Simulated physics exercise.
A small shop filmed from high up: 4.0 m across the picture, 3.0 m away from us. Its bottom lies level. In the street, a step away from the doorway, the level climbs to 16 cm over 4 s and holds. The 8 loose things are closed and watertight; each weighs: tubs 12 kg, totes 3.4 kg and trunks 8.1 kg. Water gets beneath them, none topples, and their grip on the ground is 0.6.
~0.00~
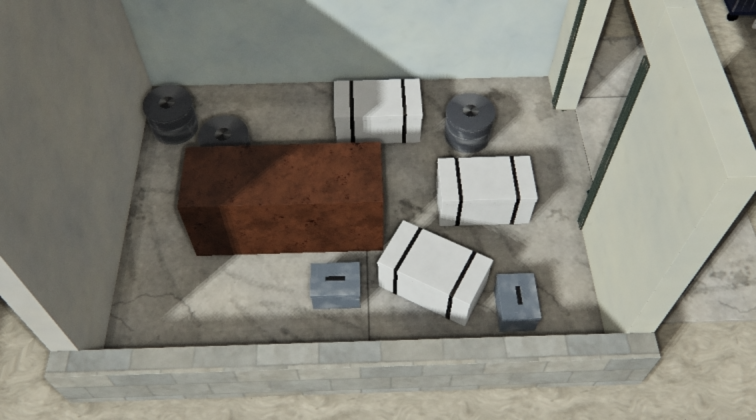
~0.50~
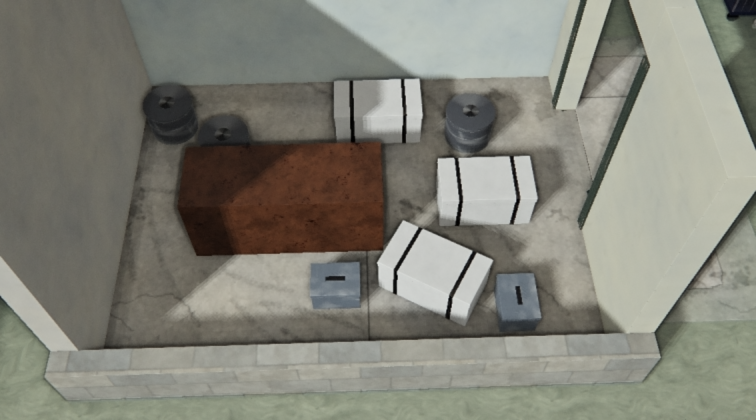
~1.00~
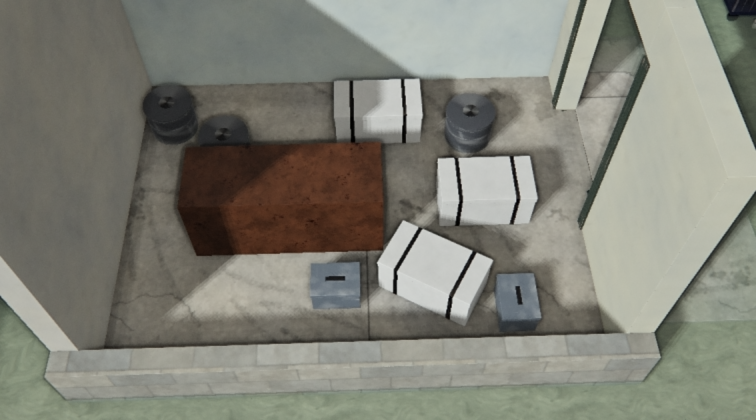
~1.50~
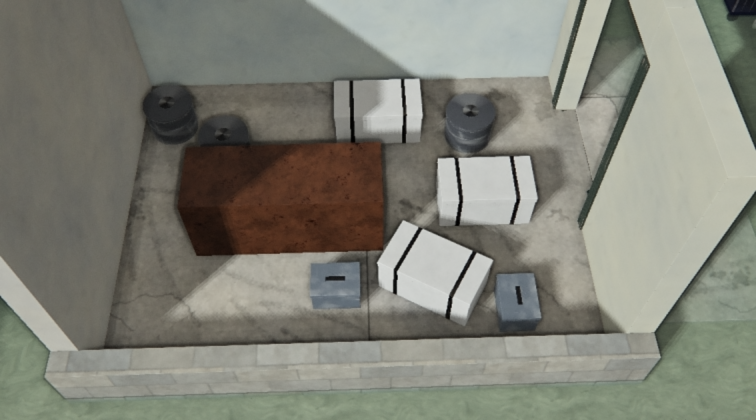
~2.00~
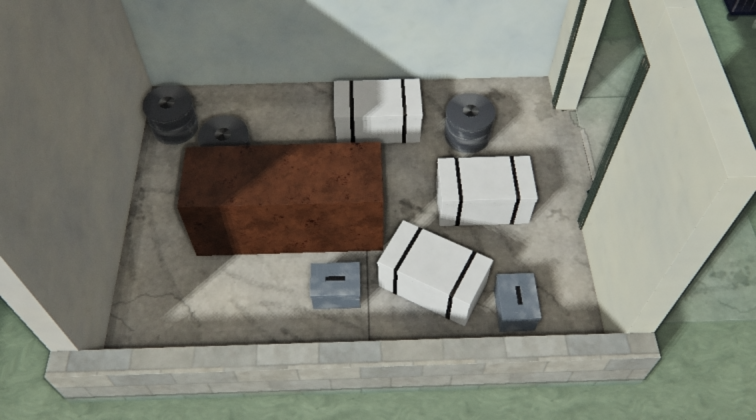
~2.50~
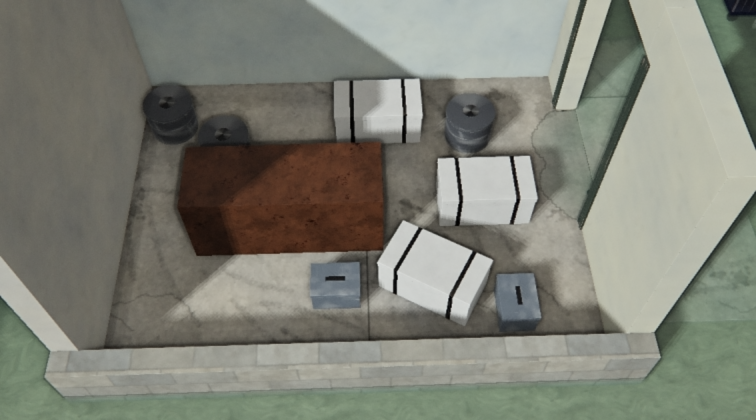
Greenish water spread over the ground outside a small open room and began creeping in through the doorway on the right, while the white strapped boxes, brown block and grey containers inside stayed still.
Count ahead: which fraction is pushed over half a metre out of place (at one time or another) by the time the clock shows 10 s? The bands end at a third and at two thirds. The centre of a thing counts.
Share: Two thirds or more.
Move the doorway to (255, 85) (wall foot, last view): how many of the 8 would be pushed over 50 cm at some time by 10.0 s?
In that case 2 of them.
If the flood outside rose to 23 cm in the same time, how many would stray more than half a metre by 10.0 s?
Then 7.
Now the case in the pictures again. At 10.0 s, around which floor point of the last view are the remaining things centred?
Around (318, 215).
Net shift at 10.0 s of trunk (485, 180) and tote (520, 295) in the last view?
In that order: 100 cm, 60 cm.
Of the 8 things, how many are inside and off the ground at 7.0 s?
At that moment 3.
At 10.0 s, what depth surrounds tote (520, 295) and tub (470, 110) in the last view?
Roughly 5 and 8 cm.
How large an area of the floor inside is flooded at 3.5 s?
About 1.0 m2.
After 3.5 s 0 of 8 are over 50 cm from their spots; 0 afloat.
After 4.5 s 0 of 8 are over 50 cm from their spots; 0 afloat.
After 7.0 s 1 of 8 are over 50 cm from their spots; 3 afloat.
After 10.0 s 6 of 8 are over 50 cm from their spots, and 7 have been at some point; 8 afloat.
